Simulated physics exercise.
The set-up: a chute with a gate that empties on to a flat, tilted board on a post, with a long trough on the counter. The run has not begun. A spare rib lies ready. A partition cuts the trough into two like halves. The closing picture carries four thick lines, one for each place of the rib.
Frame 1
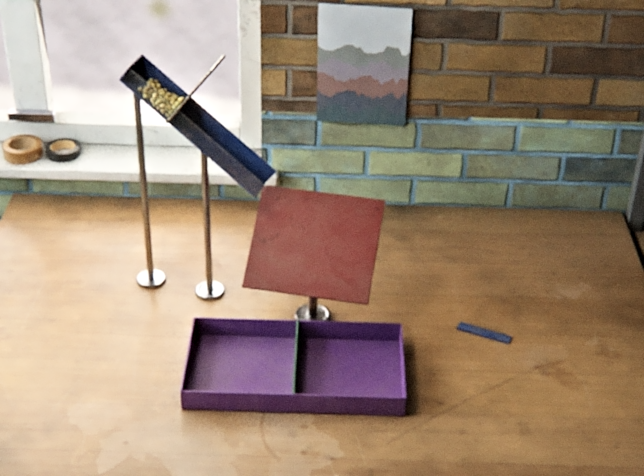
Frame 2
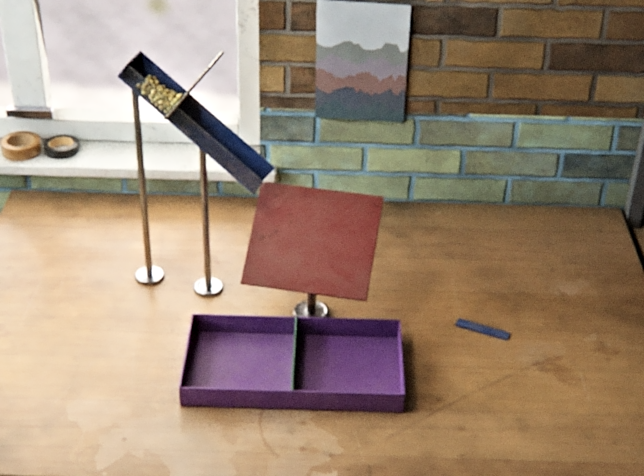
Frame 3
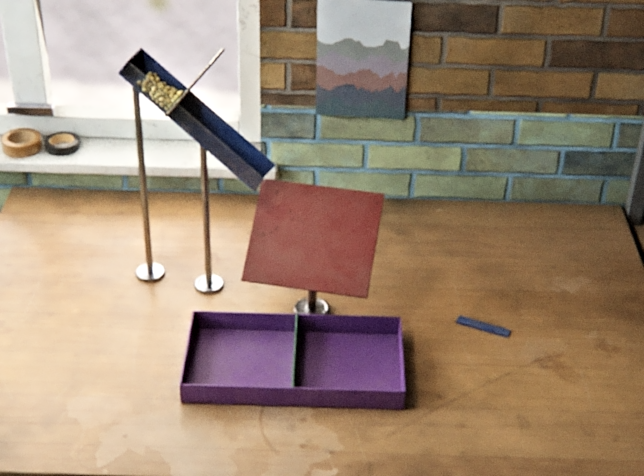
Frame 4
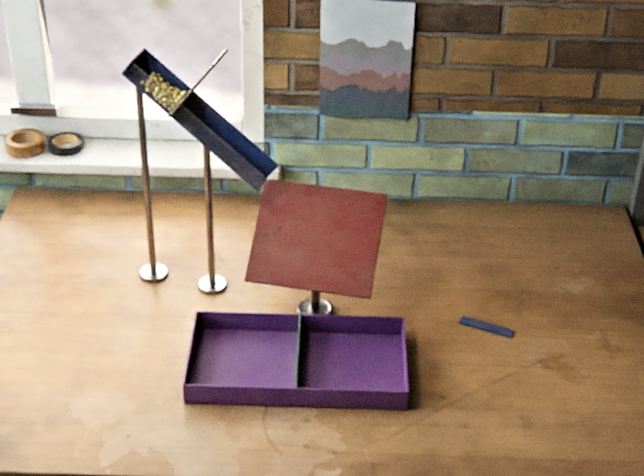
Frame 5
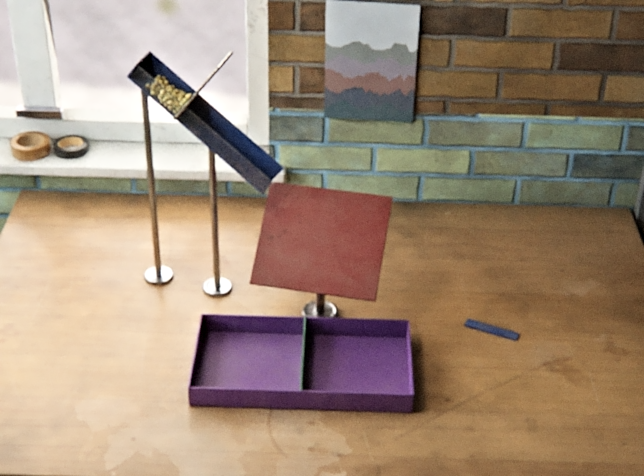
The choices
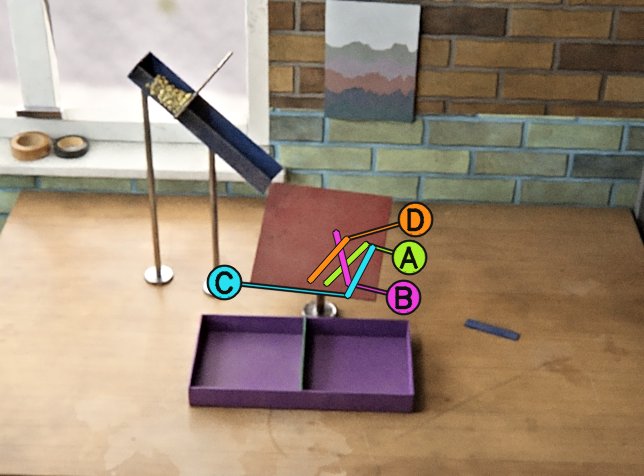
A blue chute holding a small yellowish heap behind its gate stood above a tilted red board and a divided purple tray, and nothing moved except the view, which shifted very slightly.
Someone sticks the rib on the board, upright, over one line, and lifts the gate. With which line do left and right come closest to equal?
Best: A.
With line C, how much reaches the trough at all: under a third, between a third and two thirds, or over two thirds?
Over two thirds.
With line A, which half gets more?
More lands on the left.
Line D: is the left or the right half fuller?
The left half.
On the marked copy, line A from (366, 244) to (326, 283); line B from (336, 232) to (348, 283); line C from (372, 247) to (347, 295); line D from (346, 239) to (310, 280).
If A is chosen, of what is caught, roughly two thirds in the left half, roughly a third in the right.
If B is chosen, of what is caught, about a tenth in the left half, almost all in the right.
If C is chosen, of what is caught, about a tenth in the left half, the larger part in the right.
If D is chosen, of what is caught, the larger part in the left half, about a tenth in the right.
